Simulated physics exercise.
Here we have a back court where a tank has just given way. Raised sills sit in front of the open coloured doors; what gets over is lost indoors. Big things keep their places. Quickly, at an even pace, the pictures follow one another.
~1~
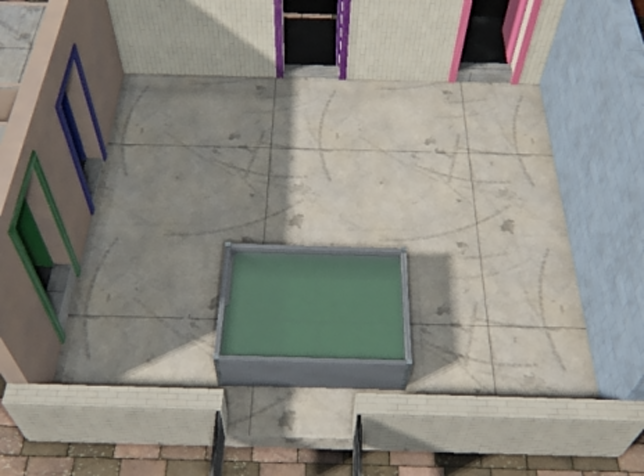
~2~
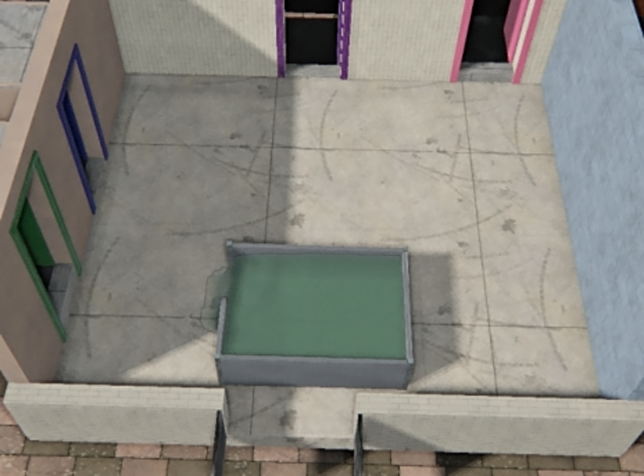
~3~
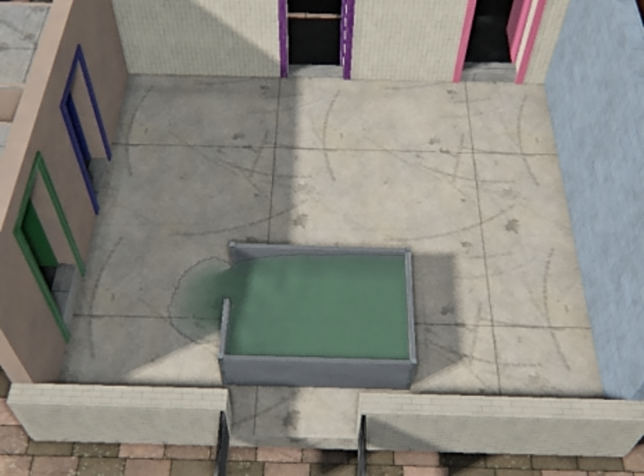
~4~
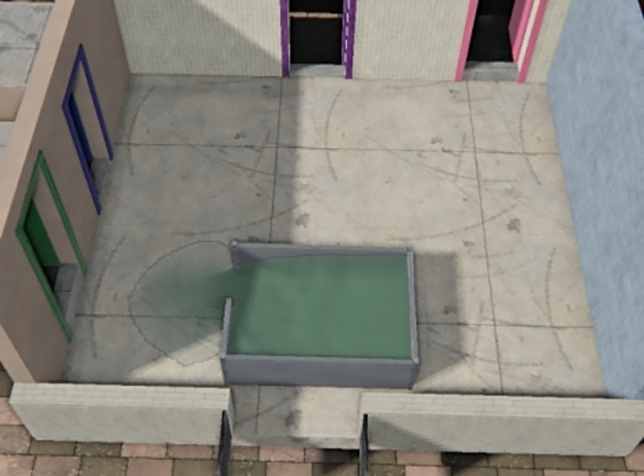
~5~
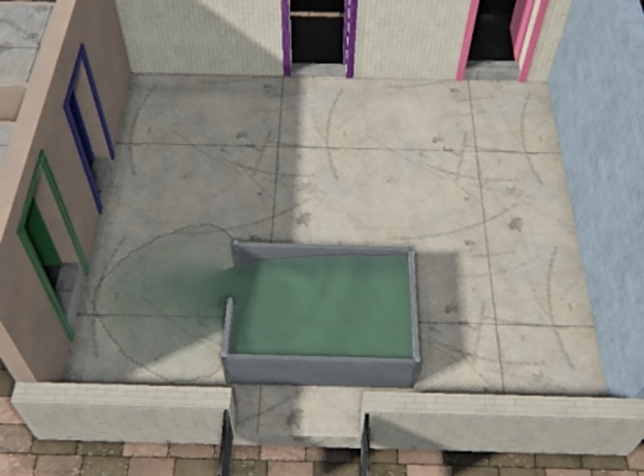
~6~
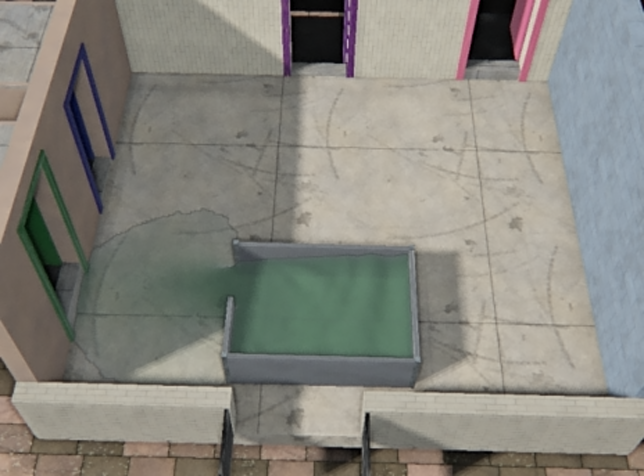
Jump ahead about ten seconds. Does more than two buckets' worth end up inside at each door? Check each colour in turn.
One by one: Pink door: Limit not exceeded; purple door: Limit not exceeded; green door: Limit not exceeded; blue door: Limit exceeded.
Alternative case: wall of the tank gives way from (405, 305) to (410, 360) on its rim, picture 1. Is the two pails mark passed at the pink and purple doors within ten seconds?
Looking at both, the pink one falls short while the purple one falls short.
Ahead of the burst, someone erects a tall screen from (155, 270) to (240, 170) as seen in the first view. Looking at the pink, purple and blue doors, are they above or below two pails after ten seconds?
Note - pink: Does not reach it; purple: Does not reach it; blue: Does not reach it.
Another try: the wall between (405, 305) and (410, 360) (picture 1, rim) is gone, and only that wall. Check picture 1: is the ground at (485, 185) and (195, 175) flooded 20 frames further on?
Taking the two points in order, the first is waterlogged and the second is left dry.
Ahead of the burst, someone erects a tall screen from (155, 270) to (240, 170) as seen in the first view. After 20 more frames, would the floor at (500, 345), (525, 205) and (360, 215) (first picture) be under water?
Point by point: First not reached, second not reached, third submerged.
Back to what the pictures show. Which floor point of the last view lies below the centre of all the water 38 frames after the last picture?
Roughly (241, 255).
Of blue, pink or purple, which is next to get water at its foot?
The blue one.
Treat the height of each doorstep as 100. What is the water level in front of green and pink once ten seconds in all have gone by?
I'd put the first at close to 30 per cent and the second at close to 20 per cent.
A moment on, water covers 15 % of the floor; the pink door not reached, the purple door not reached, the green door wet at the sill, nothing in, the blue door wet at the sill, nothing in.
Next, water covers 20 % of the floor; the pink door not reached, the purple door not reached, the green door wet at the sill, nothing in, the blue door under two buckets in.
Then, water covers 35 % of the floor; the pink door not reached, the purple door not reached, the green door wet at the sill, nothing in, the blue door over two buckets in.
Later, water covers 60 % of the floor; the pink door wet at the sill, nothing in, the purple door wet at the sill, nothing in, the green door wet at the sill, nothing in, the blue door over two buckets in.
In the end, water covers 90 % of the floor; the pink door wet at the sill, nothing in, the purple door wet at the sill, nothing in, the green door wet at the sill, nothing in, the blue door over two buckets in.
